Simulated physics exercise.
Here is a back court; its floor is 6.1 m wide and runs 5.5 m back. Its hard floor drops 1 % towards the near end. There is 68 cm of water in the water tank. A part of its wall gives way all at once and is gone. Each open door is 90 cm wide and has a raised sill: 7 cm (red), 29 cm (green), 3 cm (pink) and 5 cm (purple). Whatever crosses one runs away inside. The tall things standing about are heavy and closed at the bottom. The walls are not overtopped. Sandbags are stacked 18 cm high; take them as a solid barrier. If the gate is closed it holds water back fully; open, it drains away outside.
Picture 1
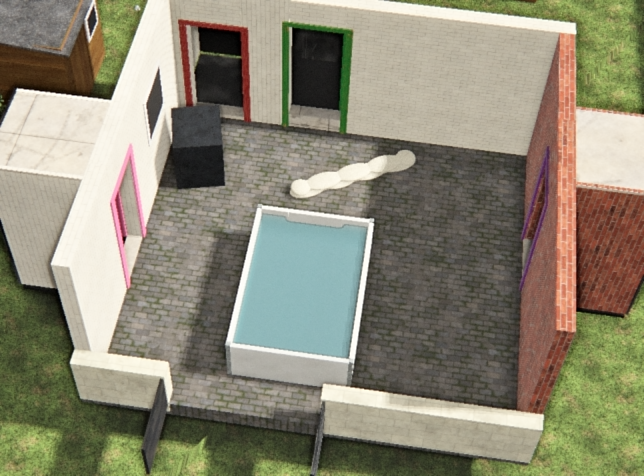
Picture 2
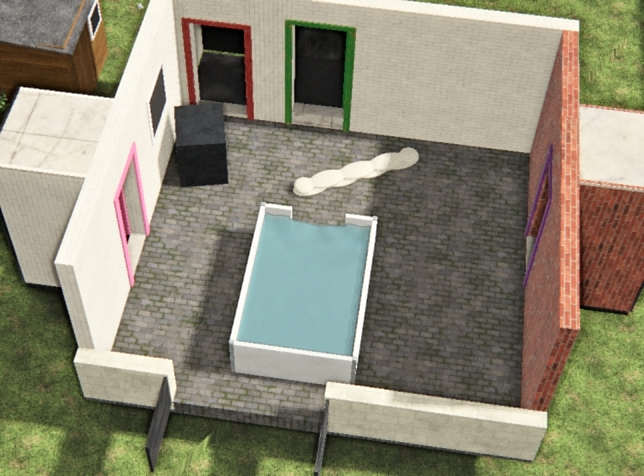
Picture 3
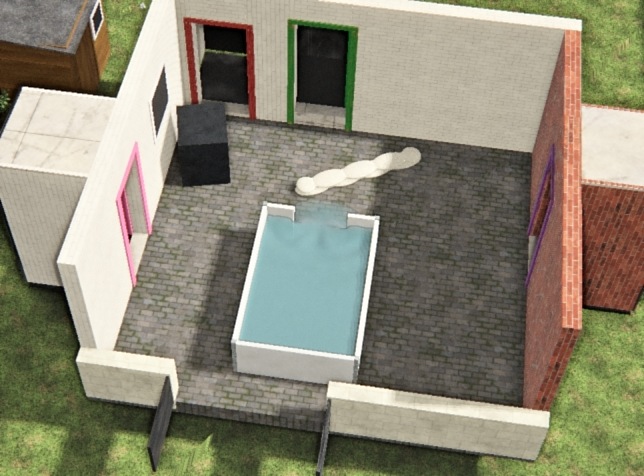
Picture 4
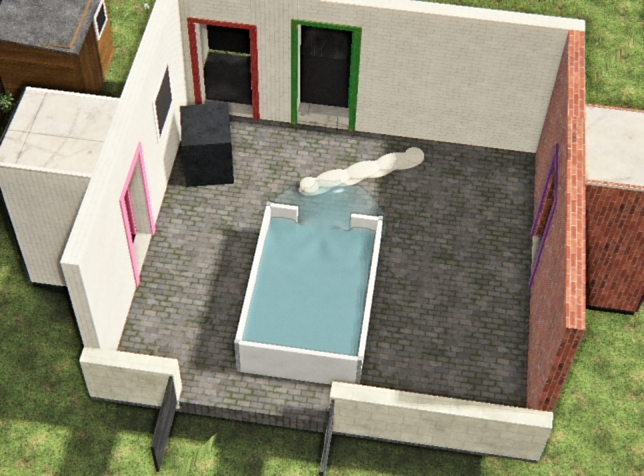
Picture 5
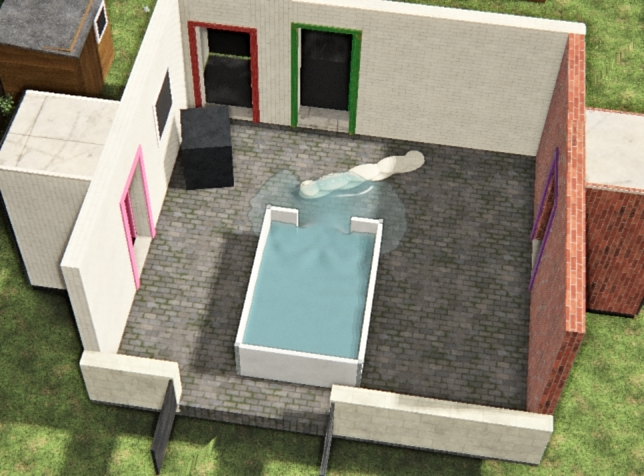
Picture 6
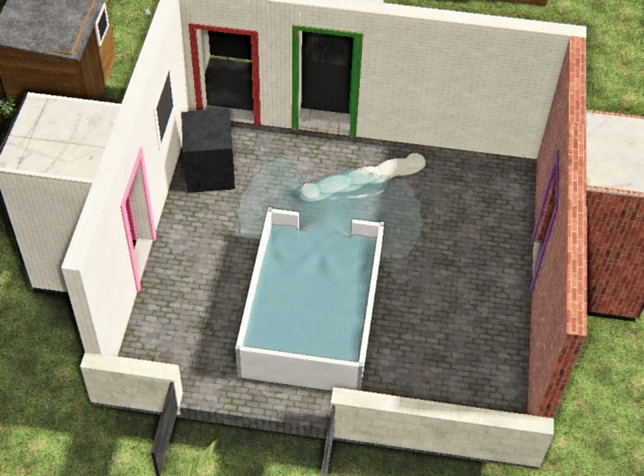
At first, a white-walled tank of still water stands whole in a paved, walled court, near a pale twisted barrier and a dark block. Then part of its far wall vanishes, and water pours through the gap, reaches the barrier and spreads in a thin, widening sheet across the paving.
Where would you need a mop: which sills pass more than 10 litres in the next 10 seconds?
The water let in: At the red door it exceeds the limit; at the green door it keeps below the limit; at the pink door it exceeds the limit; at the purple door it passes the limit.
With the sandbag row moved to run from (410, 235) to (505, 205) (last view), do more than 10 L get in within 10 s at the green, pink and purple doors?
Then: Green not over, pink not over, purple under.
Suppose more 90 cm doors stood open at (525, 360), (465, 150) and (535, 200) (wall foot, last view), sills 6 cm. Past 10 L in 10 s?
In turn: Not over, past it, over.
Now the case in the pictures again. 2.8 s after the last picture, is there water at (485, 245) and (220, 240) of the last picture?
In turn: Under water, under water.
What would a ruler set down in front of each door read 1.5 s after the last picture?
Depths in cm: Red 16, green 16, pink 0, purple 0.
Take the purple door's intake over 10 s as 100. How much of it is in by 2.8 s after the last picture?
About 0 per cent.
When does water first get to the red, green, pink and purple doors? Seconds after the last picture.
Red 0.6 s, green 0.6 s, pink 2.2 s, purple 1.8 s.
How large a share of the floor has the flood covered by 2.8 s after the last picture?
Some 50 per cent of it.
Then, 0.7 s after the last picture water covers 30 % of the floor and is deepest (38 cm) near (331, 199); red door 5 cm at the sill, 0 L in, green door 8 cm at the sill, 0 L in, pink door not reached, purple door not reached.
Then, 1.5 s after the last picture water covers 40 % of the floor and is deepest (36 cm) near (331, 199); red door 16 cm at the sill, 22 L in, green door 16 cm at the sill, 0 L in, pink door not reached, purple door not reached.
Then, 2.8 s after the last picture water covers 50 % of the floor and is deepest (26 cm) near (319, 206); red door 14 cm at the sill, 72 L in, green door 10 cm at the sill, 0 L in, pink door 2 cm at the sill, 0 L in, purple door 9 cm at the sill, 2 L in.
Then, 5.3 s after the last picture water covers 85 % of the floor and is deepest (21 cm) near (526, 224); red door 11 cm at the sill, 119 L in, green door 12 cm at the sill, 0 L in, pink door 5 cm at the sill, 3 L in, purple door 10 cm at the sill, 30 L in.
Then, 9.3 s after the last picture water covers 95 % of the floor and is deepest (14 cm) near (110, 382); red door 8 cm at the sill, 135 L in, green door 9 cm at the sill, 0 L in, pink door 6 cm at the sill, 24 L in, purple door 9 cm at the sill, 99 L in.
